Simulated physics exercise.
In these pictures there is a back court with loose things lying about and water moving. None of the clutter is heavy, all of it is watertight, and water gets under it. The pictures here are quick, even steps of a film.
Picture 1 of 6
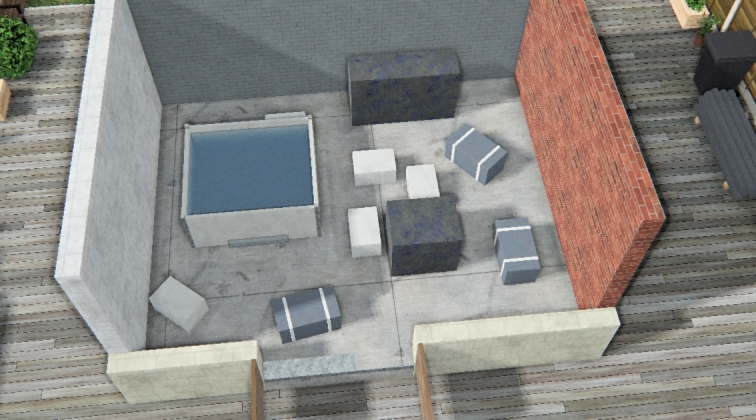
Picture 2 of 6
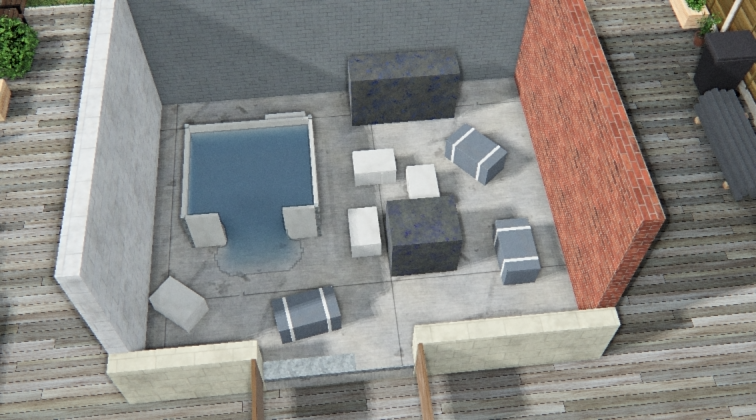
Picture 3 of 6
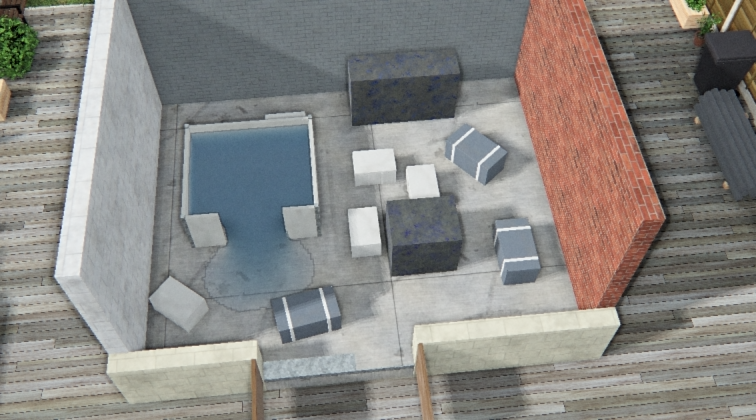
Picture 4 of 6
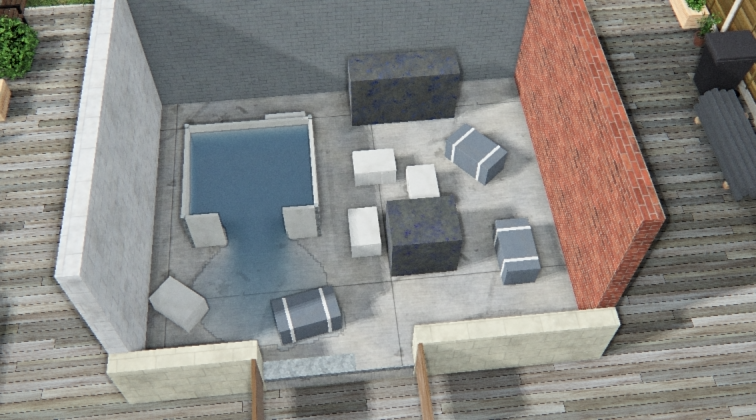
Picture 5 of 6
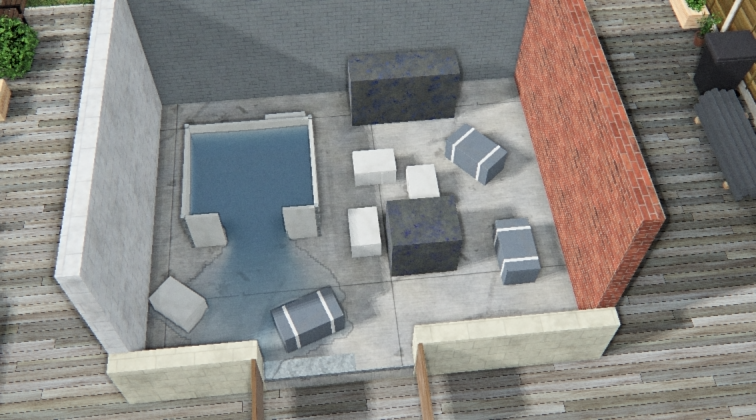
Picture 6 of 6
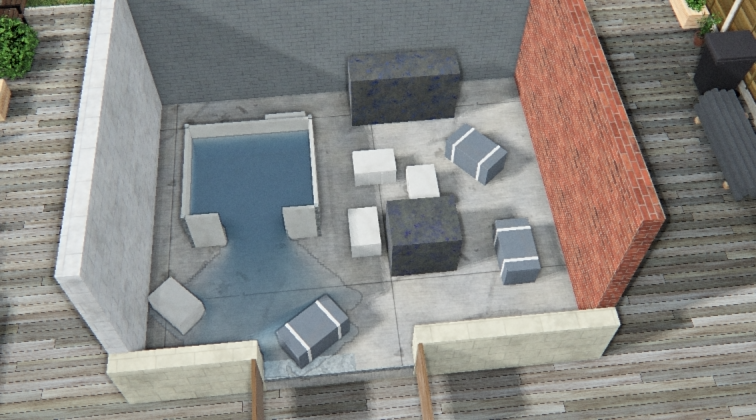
A pool's front opens, water spreads across the courtyard floor, and a grey striped trunk turns slightly.
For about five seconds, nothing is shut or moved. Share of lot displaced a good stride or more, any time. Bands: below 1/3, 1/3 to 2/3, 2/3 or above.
Share: Fewer than a third.
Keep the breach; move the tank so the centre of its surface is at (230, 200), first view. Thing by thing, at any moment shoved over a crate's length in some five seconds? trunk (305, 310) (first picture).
From the way the scene plays out, it travelled at least that.
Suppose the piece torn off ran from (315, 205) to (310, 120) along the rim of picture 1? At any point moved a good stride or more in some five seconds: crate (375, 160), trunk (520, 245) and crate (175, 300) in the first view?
Taking them in order, displaced that much, displaced that much, less than that.
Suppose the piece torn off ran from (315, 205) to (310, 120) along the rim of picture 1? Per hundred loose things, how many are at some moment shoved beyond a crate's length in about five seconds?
I'd say near 60 %.
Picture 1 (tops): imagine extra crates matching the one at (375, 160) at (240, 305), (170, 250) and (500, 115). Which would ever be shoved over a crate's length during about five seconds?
Taking them one at a time: Gets driven off, then remains close, then remains close.
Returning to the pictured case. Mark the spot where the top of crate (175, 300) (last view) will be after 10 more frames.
Roughly at (164, 258).
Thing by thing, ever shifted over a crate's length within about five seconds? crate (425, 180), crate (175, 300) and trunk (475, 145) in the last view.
One by one: Remained nearby; cleared the mark; remained nearby.
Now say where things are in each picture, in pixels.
The first picture shows a trunk at (306, 308) rests on the ground; a crate at (177, 299) rests on the ground; 0 of 8 have shifted.
The second picture shows a trunk at (306, 308) rests on the ground; a crate at (177, 299), on the bottom; 0 of 8 have shifted.
The third picture shows a trunk at (306, 308) rests on the ground; a crate at (177, 299), on the bottom; 0 of 8 have shifted.
The fourth picture shows a trunk at (306, 308) rests on the ground; a crate at (177, 299) rests on the ground; 0 of 8 have shifted.
The fifth picture shows a trunk at (308, 313) rests on the ground, close to its start; a crate at (177, 299) rests on the ground; 1 of 8 have shifted.
The sixth picture shows a trunk at (313, 325) rests on the ground, close to its start; a crate at (175, 300) rests on the ground, close to its start; 1 of 8 have shifted.
A moment on, 1 of 8 are well off their spots; 0 afloat.
Next, 2 of 8 are well off their spots; 0 afloat.
Later, 2 of 8 are well off their spots; 0 afloat.
In the end, 2 of 8 are well off their spots, and 2 have been at some point; 0 afloat.
